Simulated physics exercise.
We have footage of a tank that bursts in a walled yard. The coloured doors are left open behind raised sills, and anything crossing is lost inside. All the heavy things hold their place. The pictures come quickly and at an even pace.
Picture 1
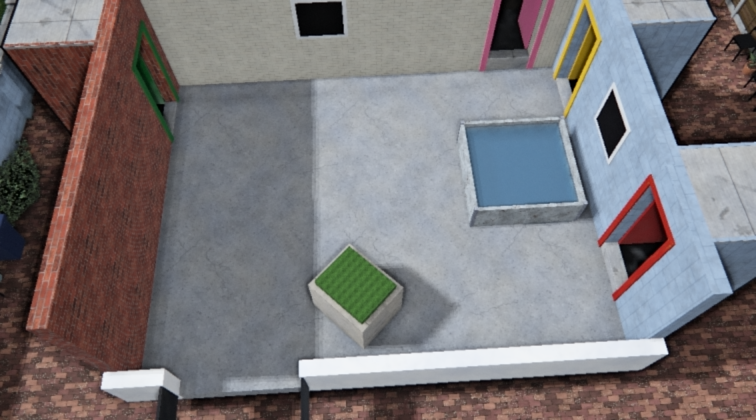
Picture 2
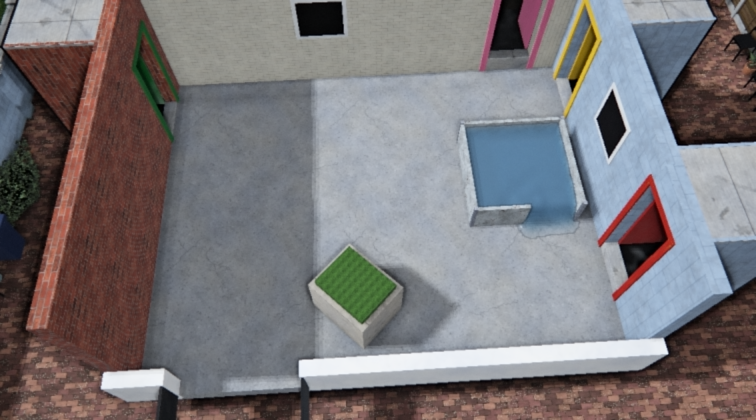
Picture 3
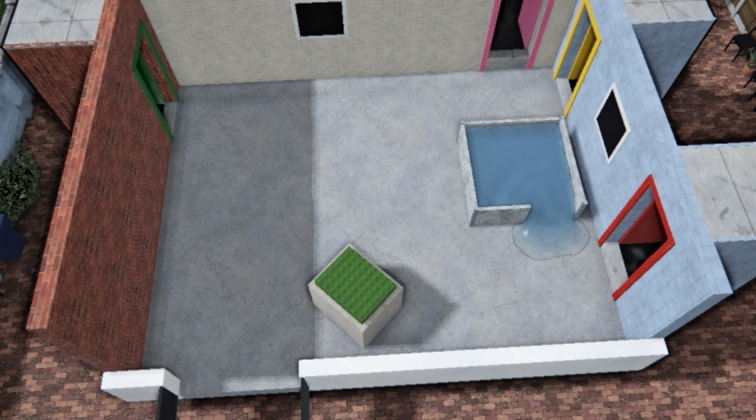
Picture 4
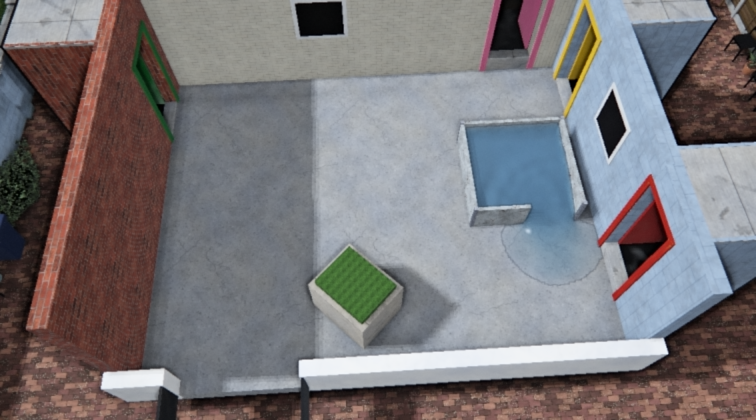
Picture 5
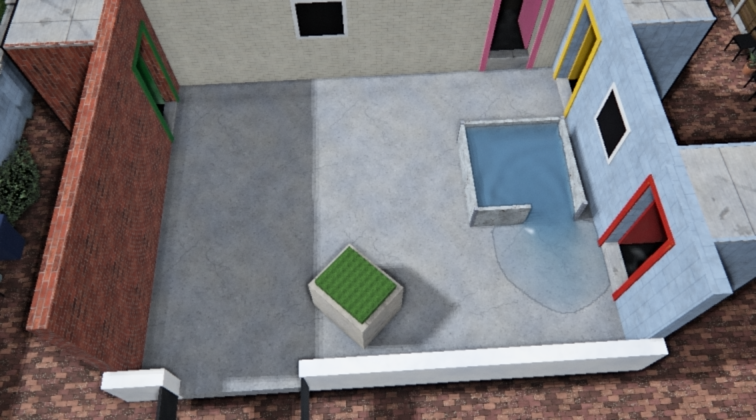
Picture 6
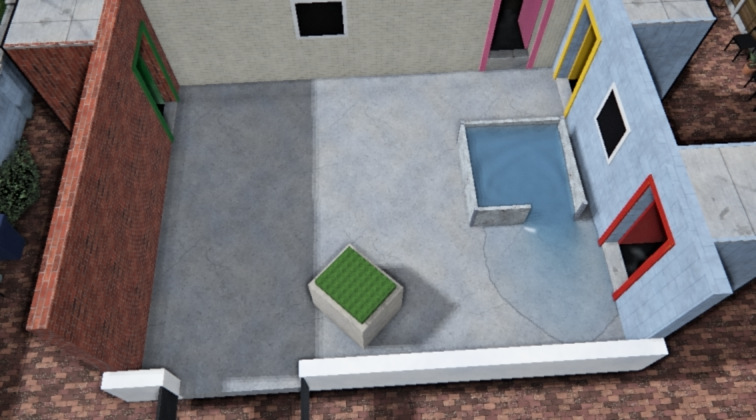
Walled yard with coloured doors and a grass-topped planter, water pouring through a gap in a tank and spreading across the floor.
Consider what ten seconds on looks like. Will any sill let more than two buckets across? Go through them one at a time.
Result: The yellow door is going to let through no more than allowed; the red door is going to let through no more than allowed; the green door is going to let through no more than allowed; the pink door is going to let through no more than allowed.
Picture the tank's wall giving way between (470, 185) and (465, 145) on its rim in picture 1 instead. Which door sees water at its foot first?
The door marked green.
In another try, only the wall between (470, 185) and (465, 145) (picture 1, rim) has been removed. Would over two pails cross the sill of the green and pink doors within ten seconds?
Lab note - green door tops the mark, pink door stays short of it.
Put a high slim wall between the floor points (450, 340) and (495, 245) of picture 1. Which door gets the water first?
It's the red door.
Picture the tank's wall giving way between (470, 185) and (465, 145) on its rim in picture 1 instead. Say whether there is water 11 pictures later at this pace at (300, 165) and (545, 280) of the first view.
Log: Point 1 inundated; point 2 unreached.
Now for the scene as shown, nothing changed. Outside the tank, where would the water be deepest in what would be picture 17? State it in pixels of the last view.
Point to roughly (628, 351).
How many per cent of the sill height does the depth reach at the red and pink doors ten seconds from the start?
I reckon it's around 40 and then 10 per cent.
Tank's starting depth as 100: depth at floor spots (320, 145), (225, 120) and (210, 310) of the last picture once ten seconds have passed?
My figures are about 4, 4 and 6 percent.
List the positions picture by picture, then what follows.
Still water in the water tank at (520, 164), in the first picture.
The front is at (522, 228), out from the gap at (550, 215), in the second picture.
Water pours out at (550, 216) and has run to (534, 255), in the third picture.
The front is at (547, 280), out from the gap at (550, 216), in the fourth picture.
The front is at (570, 308), out from the gap at (550, 216), in the fifth picture.
Water pours out at (550, 215) and has run to (585, 339), in the sixth picture.
A moment on, water covers 10 % of the floor; the yellow door not reached, the red door wet at the sill, nothing in, the green door not reached, the pink door not reached.
Next, water covers 15 % of the floor; the yellow door not reached, the red door under two buckets in, the green door not reached, the pink door not reached.
Then, water covers 25 % of the floor; the yellow door not reached, the red door under two buckets in, the green door not reached, the pink door not reached.
Later, water covers 50 % of the floor; the yellow door not reached, the red door under two buckets in, the green door not reached, the pink door not reached.
In the end, water covers 85 % of the floor; the yellow door wet at the sill, nothing in, the red door under two buckets in, the green door wet at the sill, nothing in, the pink door wet at the sill, nothing in.
